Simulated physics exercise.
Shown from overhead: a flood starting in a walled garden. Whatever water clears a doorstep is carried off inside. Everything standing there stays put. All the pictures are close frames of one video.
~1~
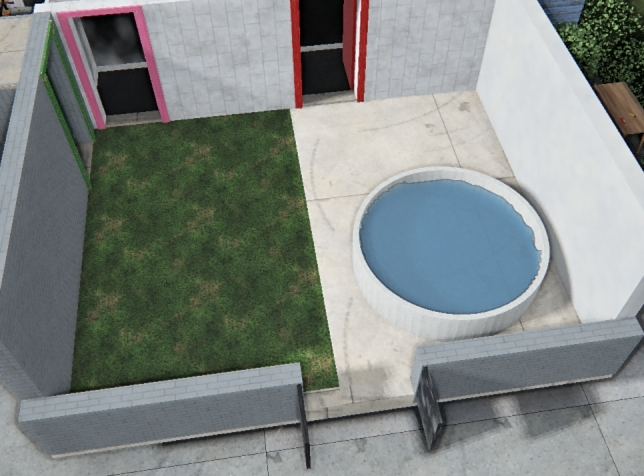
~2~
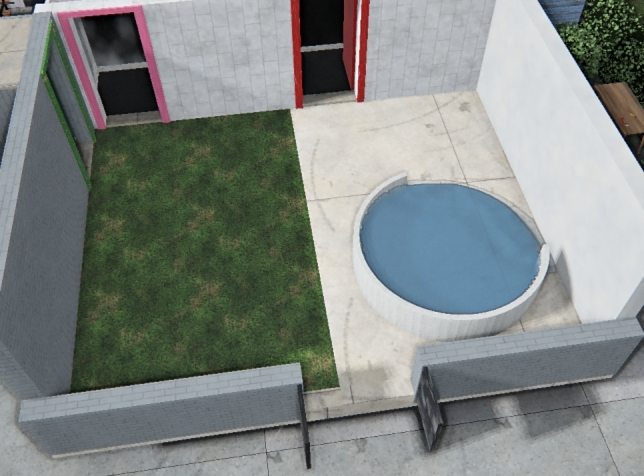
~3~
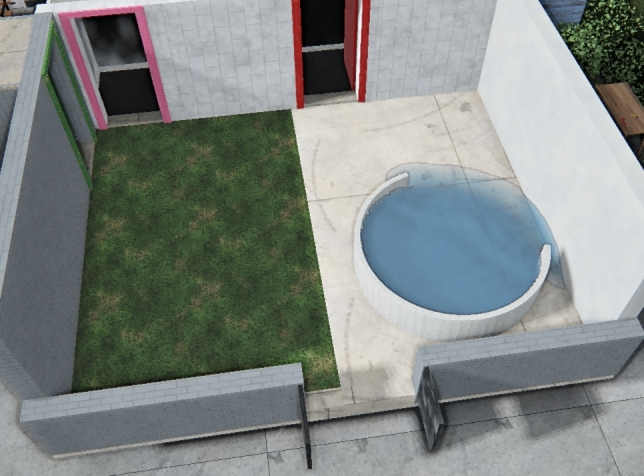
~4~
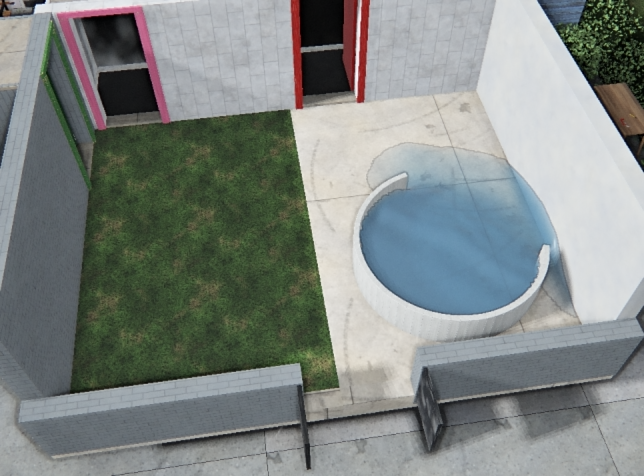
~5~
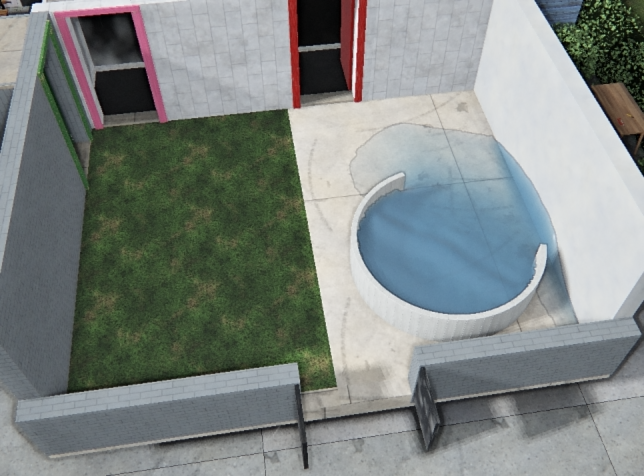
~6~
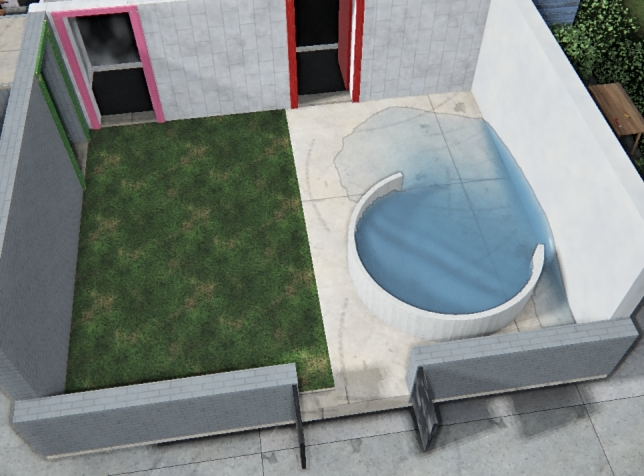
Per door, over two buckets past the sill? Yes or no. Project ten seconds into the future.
Green door yes, pink door yes, red door yes.
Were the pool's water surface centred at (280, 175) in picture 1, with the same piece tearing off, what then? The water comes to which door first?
First: The red door.
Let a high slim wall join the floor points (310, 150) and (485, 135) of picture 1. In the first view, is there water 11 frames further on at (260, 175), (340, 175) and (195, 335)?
The first is inundated, the second inundated and the third still bare.
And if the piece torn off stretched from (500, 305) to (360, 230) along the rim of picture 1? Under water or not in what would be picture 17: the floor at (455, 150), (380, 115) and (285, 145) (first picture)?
Sequence of results: Missed by the flood, missed by the flood, missed by the flood.
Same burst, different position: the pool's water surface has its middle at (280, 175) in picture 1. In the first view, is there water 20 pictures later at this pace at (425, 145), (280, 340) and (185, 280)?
Point by point: Swamped; still bare; still bare.
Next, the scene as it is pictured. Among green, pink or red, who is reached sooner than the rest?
I'd go with the one in red.
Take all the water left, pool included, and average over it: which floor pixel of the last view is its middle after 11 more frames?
It is around (444, 201).
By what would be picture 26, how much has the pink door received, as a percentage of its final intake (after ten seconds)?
Close to 0 %.
A moment on, water covers 20 % of the floor; the green door not reached, the pink door not reached, the red door wet at the sill, nothing in.
Next, water covers 25 % of the floor; the green door not reached, the pink door not reached, the red door under two buckets in.
Then, water covers 50 % of the floor; the green door not reached, the pink door not reached, the red door over two buckets in.
Later, water covers 85 % of the floor; the green door over two buckets in, the pink door under two buckets in, the red door over two buckets in.
In the end, water covers 100 % of the floor; the green door over two buckets in, the pink door over two buckets in, the red door over two buckets in.
